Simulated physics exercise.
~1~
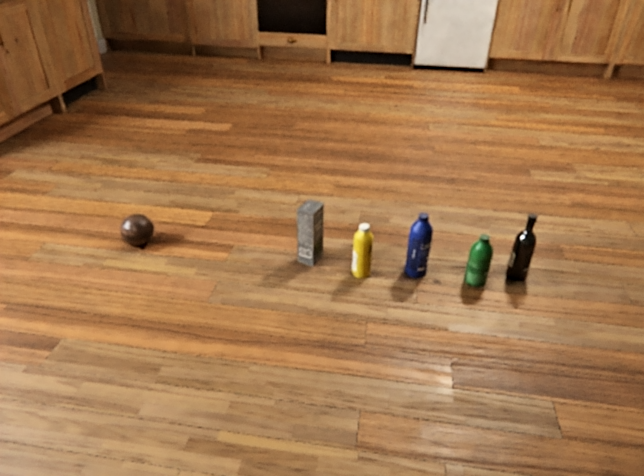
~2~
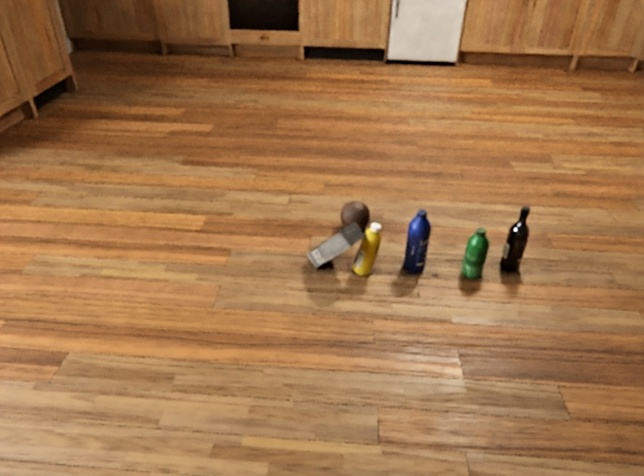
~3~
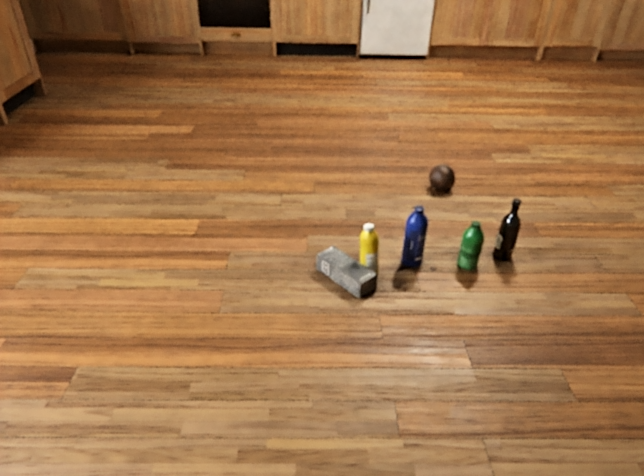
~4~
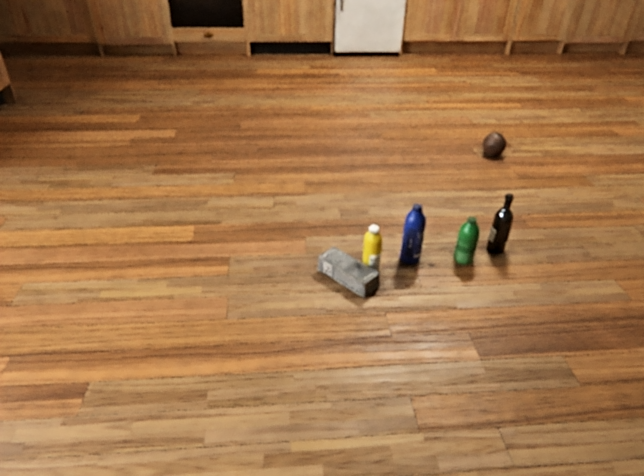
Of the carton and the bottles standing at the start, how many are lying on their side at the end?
Only one is lying on its side at the end, the grey carton.
At first, a grey carton and four bottles, one yellow, one blue, one green and one black, stand in a loose row on a wooden floor, with a brown ball to their left. The ball rolls right and reaches the carton, which tips over towards the yellow bottle. The yellow bottle leans a little, then settles upright again. The ball carries on behind the bottles, heading right and away towards the cupboards. By the end, the carton lies on its side in front of the yellow bottle, and all the bottles are still standing.
